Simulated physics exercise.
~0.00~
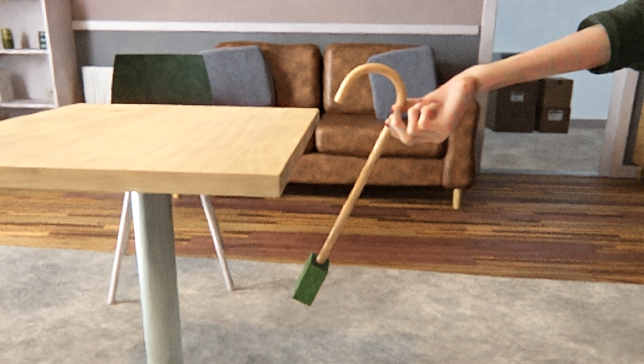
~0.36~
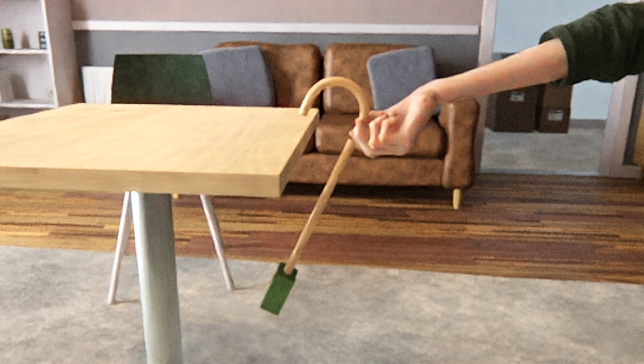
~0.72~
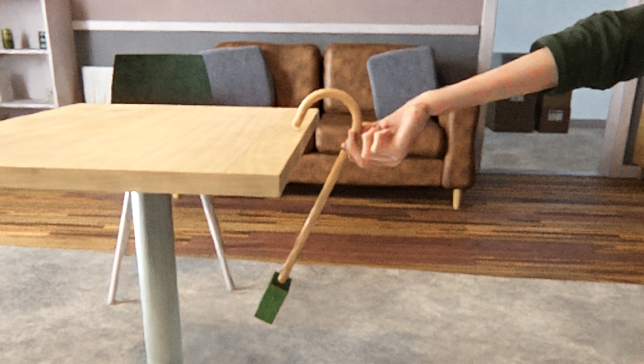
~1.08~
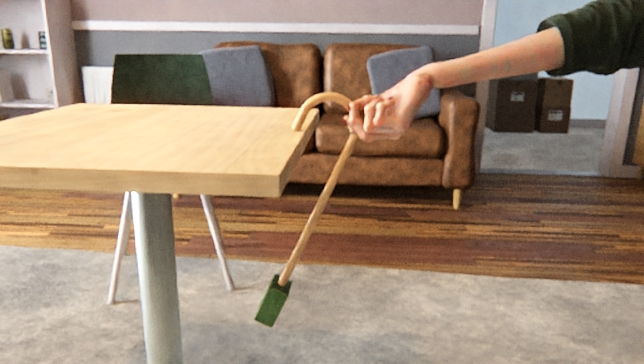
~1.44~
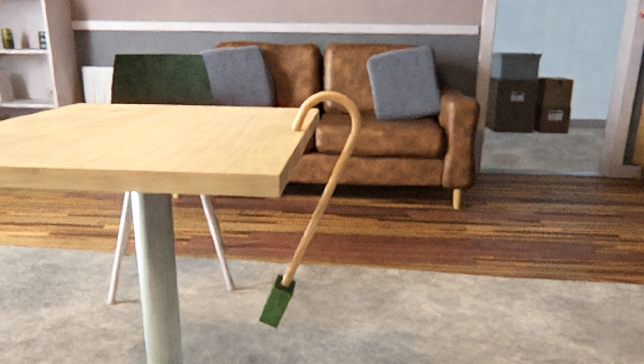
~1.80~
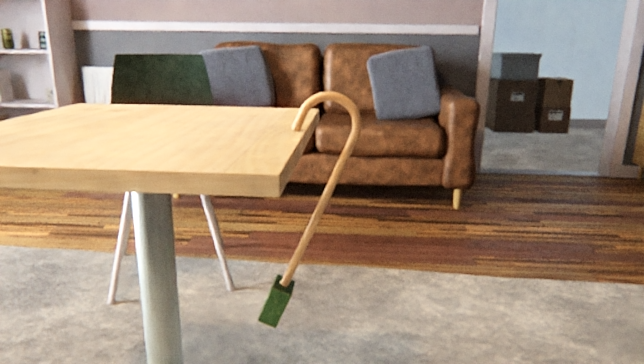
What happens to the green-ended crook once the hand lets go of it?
It stays hooked on the edge of the table, hanging there at a slant with its green end down.
